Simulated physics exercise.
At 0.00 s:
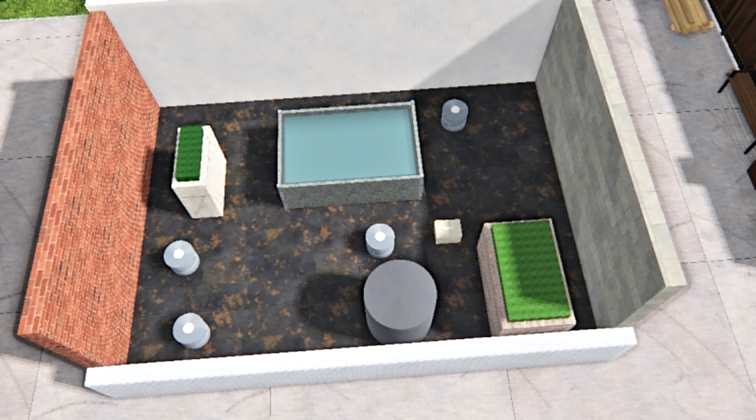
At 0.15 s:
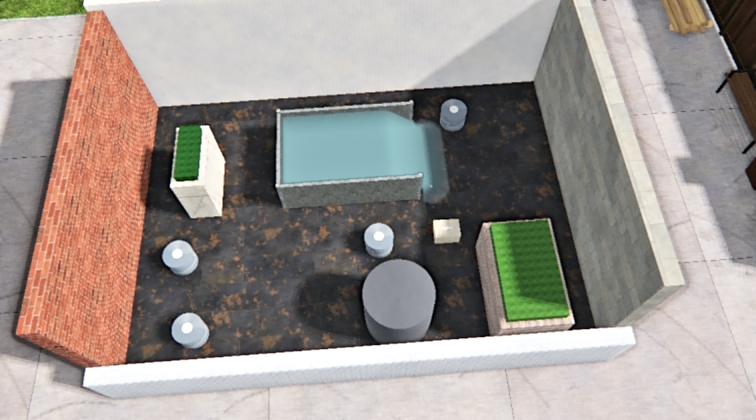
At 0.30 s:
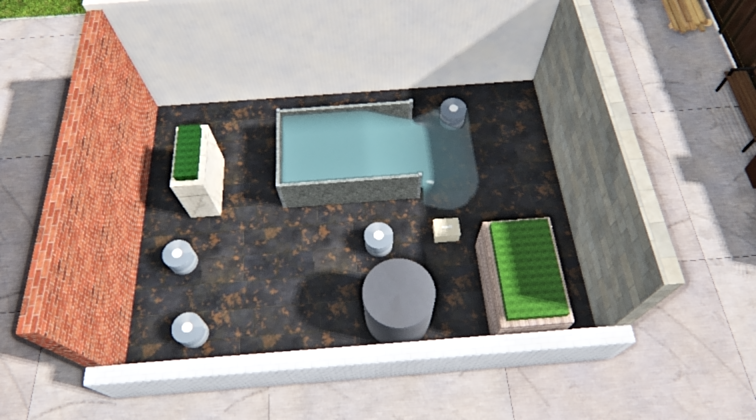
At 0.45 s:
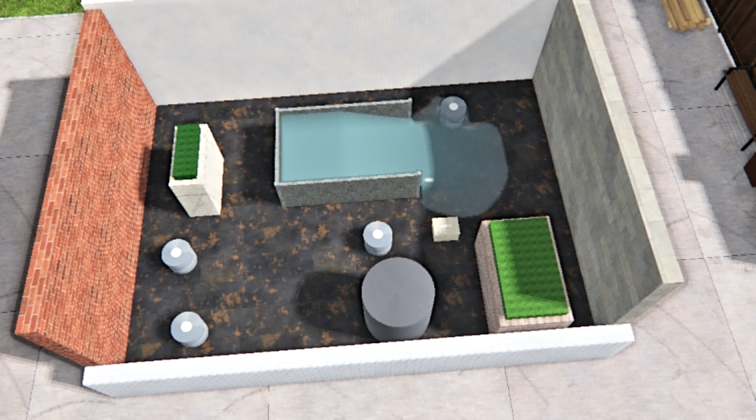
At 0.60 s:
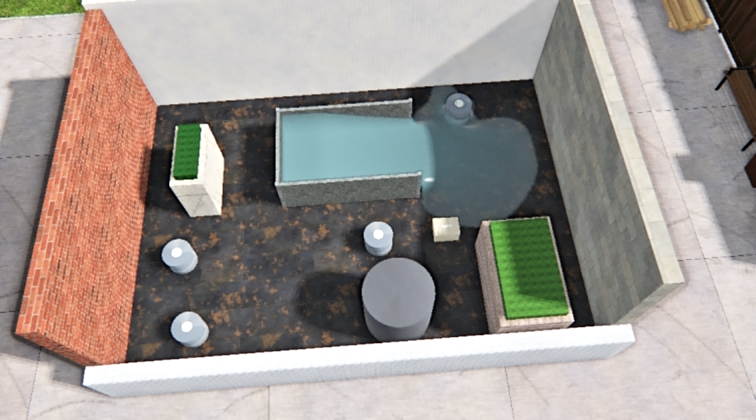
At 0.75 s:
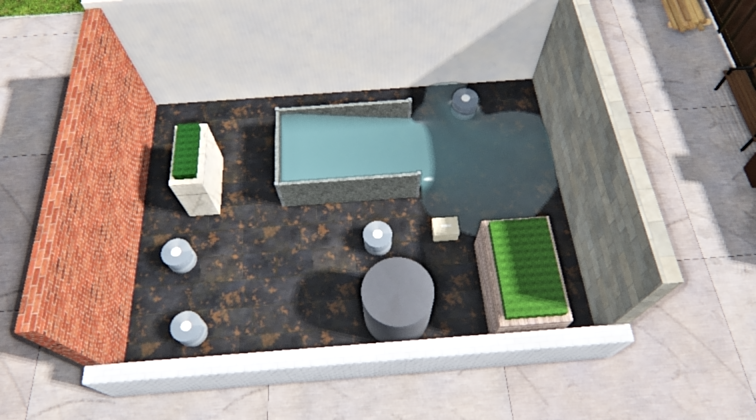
At the start, a walled yard seen from above holds a rectangular tank of water, five small pale cylinders, a large grey drum and grass-topped blocks. The tank's right side opens and water spreads across the dark floor toward the right wall, nudging the cylinder near the back slightly rightward while the other objects stay put.
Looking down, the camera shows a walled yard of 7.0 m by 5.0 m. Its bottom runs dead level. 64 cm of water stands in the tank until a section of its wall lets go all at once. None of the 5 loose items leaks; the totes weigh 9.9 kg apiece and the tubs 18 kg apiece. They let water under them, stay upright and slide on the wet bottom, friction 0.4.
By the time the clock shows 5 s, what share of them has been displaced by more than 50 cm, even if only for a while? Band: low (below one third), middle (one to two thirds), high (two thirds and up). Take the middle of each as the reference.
Middle.
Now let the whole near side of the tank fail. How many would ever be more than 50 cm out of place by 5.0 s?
In that case the number is 4.
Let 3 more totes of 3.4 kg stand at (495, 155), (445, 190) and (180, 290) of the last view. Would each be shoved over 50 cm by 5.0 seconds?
Beyond it, beyond it, within it.
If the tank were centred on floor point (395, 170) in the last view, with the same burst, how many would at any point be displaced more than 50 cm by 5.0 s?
Count: 2.
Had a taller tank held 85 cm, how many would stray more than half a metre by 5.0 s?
You'd get 2 in that case.
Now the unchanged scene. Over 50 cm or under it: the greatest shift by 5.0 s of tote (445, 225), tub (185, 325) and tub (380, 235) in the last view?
Well, in that order it's topping it, not reaching it, not reaching it.
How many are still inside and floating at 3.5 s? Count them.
1 at that moment.
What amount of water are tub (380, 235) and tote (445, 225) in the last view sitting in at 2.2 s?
First about 0 cm, second about 1 cm.
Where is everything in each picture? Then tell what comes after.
The first picture shows a tub at (455, 110) rests on the ground; a tote at (448, 229), on the bottom; water covers 3.0 m2; 0 of 5 have shifted.
The second picture shows a tub at (454, 109) rests on the ground; a tote at (447, 228) rests on the ground; 3.8 m2 under water; 0 of 5 have shifted.
The third picture shows a tub at (454, 108) rests on the ground; a tote at (447, 227) rests on the ground; water covers 4.7 m2; 0 of 5 have shifted.
The fourth picture shows a tub at (454, 107) rests on the ground; a tote at (446, 226) rests on the ground; 5.9 m2 under water; 0 of 5 have shifted.
The fifth picture shows a tub at (459, 104), on the bottom, 14 cm from its start; a tote at (447, 226), on the bottom; water covers 7.3 m2; 1 of 5 have shifted.
The sixth picture shows a tub at (466, 98), on the bottom, 31 cm from its start; a tote at (446, 226), on the bottom; 8.6 m2 under water; 1 of 5 have shifted.
After 1.1 s 1 of 5 are over 50 cm from their spots; 0 afloat.
After 2.2 s 1 of 5 are over 50 cm from their spots; 1 afloat.
After 3.5 s 1 of 5 are over 50 cm from their spots; 1 afloat.
After 5.0 s 2 of 5 are over 50 cm from their spots, and 2 have been at some point; 0 afloat.
